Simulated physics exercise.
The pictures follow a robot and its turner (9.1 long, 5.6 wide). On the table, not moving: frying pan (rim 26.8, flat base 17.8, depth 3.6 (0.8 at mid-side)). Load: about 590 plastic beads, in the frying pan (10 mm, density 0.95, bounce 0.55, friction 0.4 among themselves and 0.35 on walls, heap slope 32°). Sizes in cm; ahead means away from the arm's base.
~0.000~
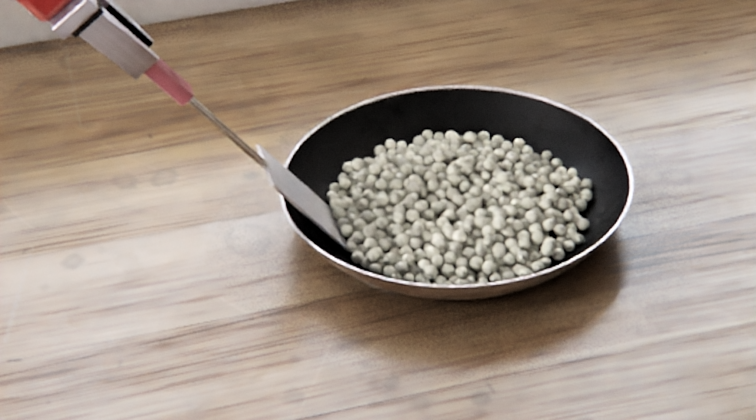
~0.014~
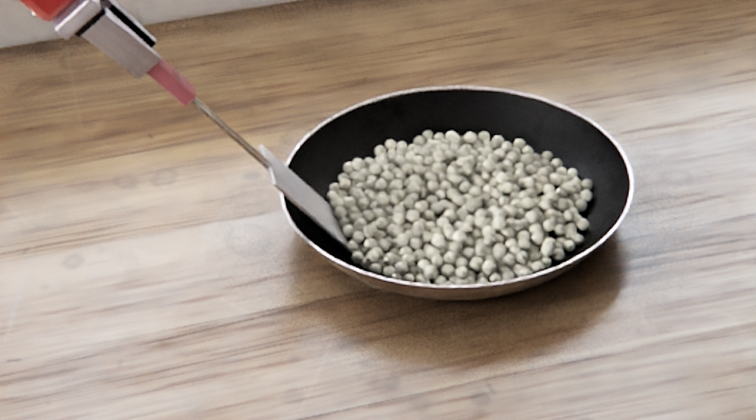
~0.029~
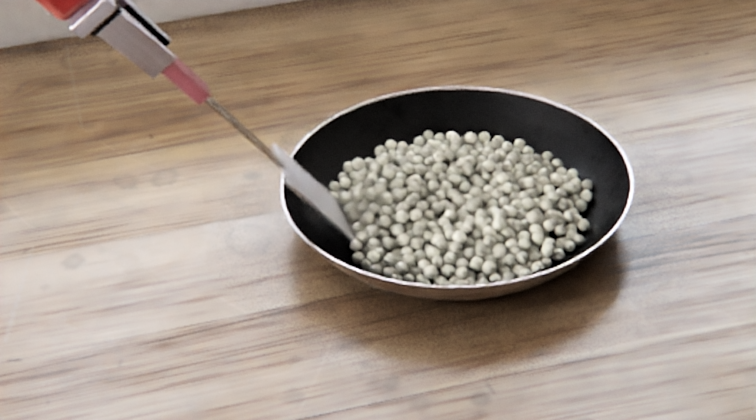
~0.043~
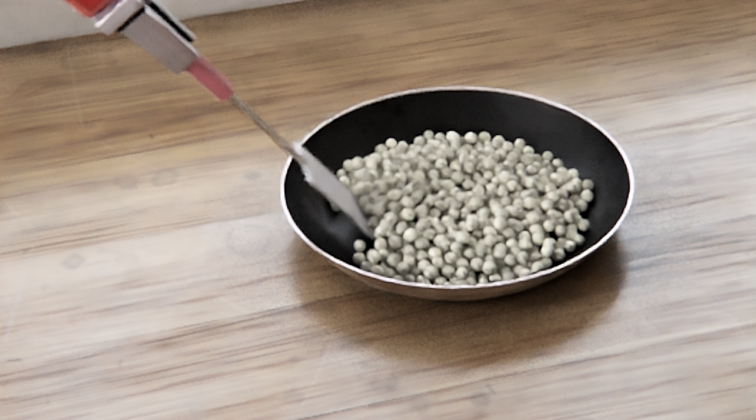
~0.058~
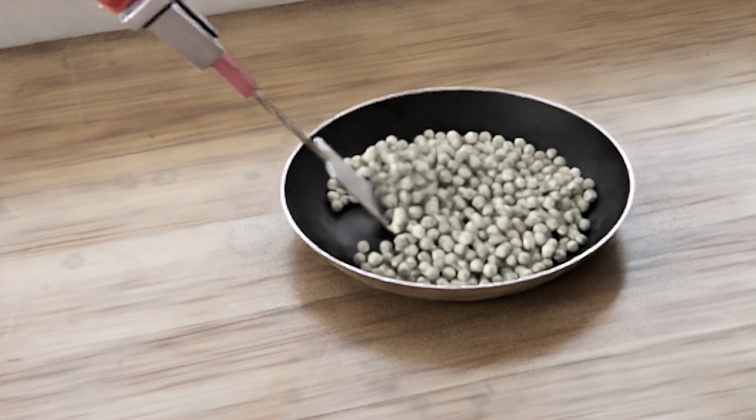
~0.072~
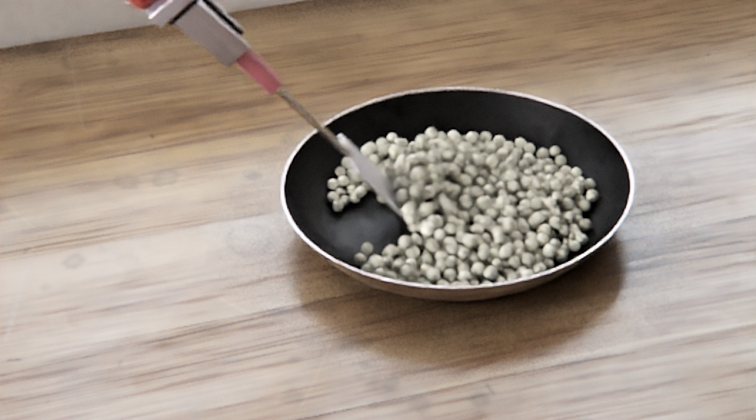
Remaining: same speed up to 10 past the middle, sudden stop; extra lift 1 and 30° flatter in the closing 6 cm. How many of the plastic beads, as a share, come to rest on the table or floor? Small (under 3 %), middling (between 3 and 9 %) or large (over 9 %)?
Share on the table or floor: Large (over 9 %).
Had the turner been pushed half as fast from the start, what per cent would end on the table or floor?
In that case some 5 per cent.
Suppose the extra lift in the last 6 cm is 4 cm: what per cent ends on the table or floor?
About 15 per cent.
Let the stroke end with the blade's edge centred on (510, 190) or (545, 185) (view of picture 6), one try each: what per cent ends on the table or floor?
Some 0 and 5 per cent.
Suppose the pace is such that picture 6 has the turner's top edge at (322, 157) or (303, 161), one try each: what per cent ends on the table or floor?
Some 10 and 5 per cent.
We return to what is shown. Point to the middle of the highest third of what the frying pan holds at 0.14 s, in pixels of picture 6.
At about (512, 180).
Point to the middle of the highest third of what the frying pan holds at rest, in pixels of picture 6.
Around (554, 182).
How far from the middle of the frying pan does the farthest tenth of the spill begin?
About 40 cm.
After 0.11 s, sloping 54°, highest piece 7 above the table; 586 in the frying pan.
After 0.14 s, sloping 46°, highest piece 7 above the table; 586 in the frying pan.
After 0.36 s, sloping 24°, highest piece 7 above the table; 511 in the frying pan, 65 on the table or floor, 10 on the blade or in flight.
After 1.41 s, sloping 24°, highest piece 4 above the table; 511 in the frying pan, 75 on the table or floor.
In the end, 511 in the frying pan, 75 on the table or floor. That is 13 % on the table or floor.
